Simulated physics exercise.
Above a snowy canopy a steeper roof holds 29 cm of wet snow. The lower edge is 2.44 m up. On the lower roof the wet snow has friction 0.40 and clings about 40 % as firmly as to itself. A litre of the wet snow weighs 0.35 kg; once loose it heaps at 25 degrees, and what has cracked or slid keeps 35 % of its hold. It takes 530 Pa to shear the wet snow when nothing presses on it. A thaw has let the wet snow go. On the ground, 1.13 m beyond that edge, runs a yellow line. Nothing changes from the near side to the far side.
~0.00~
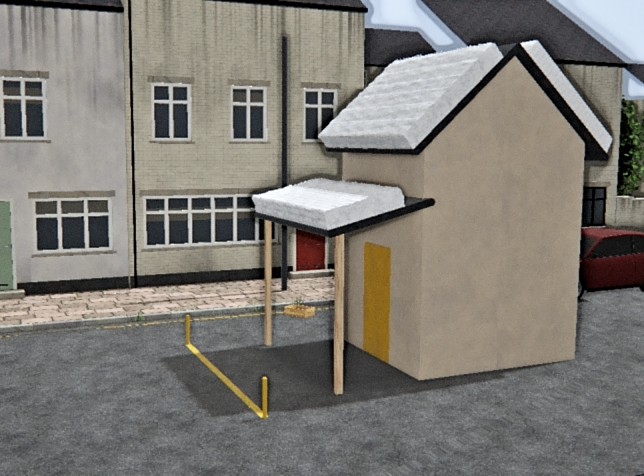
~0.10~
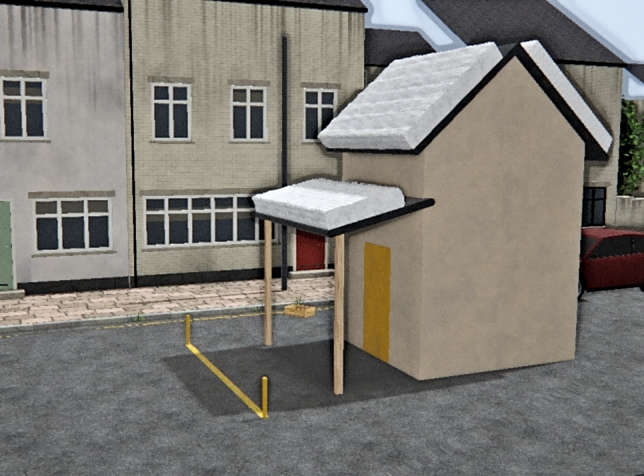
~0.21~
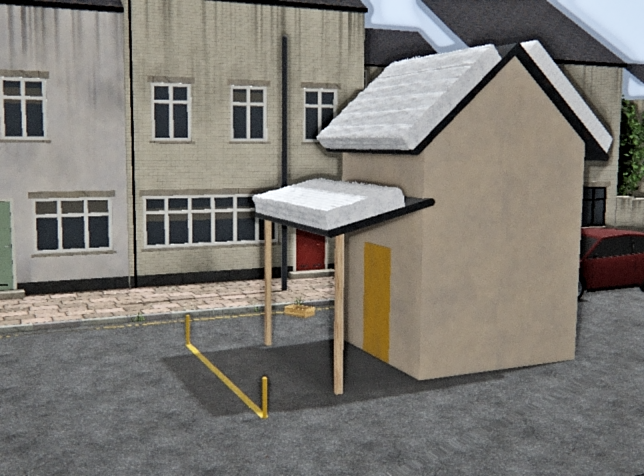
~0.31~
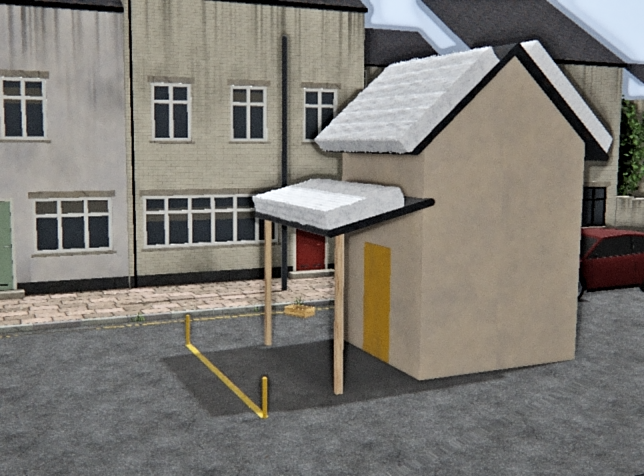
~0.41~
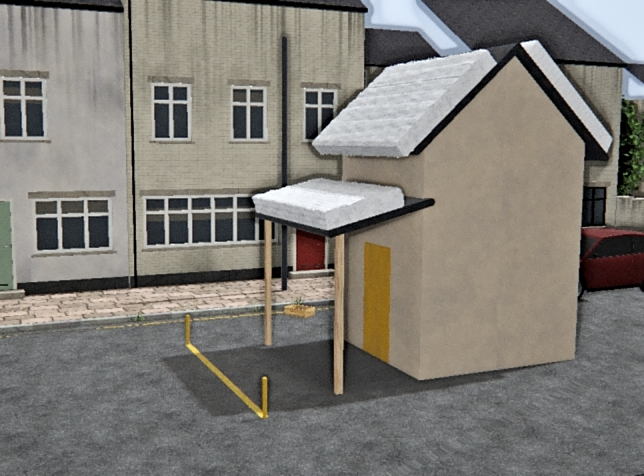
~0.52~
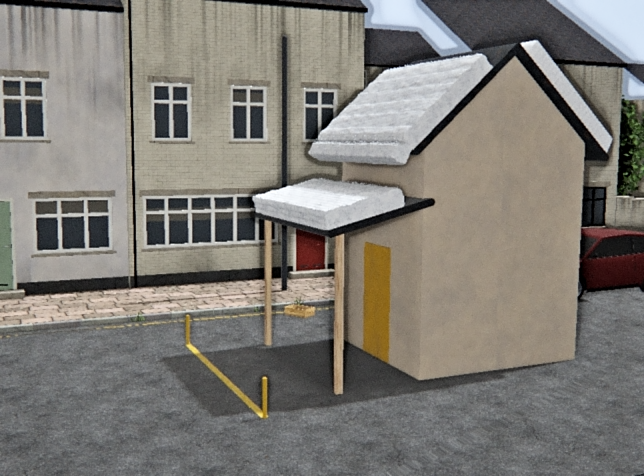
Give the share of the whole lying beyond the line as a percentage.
Close to 20 per cent.
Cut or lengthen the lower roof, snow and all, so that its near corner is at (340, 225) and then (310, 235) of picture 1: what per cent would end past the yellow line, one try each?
In that order: 30 %, 12 %.
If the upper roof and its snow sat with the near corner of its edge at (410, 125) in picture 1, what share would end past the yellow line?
Then about 40 %.
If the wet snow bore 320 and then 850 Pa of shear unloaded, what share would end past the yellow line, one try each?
In that order: 35 %, 5 %.
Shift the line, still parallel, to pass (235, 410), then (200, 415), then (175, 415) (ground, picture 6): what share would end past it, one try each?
In turn about 14 %, 5 %, 2 %.
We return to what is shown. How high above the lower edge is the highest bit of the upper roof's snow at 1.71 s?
Roughly 0.9 m.
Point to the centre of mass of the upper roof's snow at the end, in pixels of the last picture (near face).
Near (313, 294).
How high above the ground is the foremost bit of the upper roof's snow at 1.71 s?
About 2.6 m.
After 1.06 s, none is below the lower edge and 0 % is past the line.
After 1.71 s, none is below the lower edge and 0 % is past the line.
After 2.35 s, 42 % is below the lower edge and 7 % is past the line.
After 3.00 s, 51 % is below the lower edge and 20 % is past the line.
After 3.70 s, 51 % is below the lower edge and 20 % is past the line.
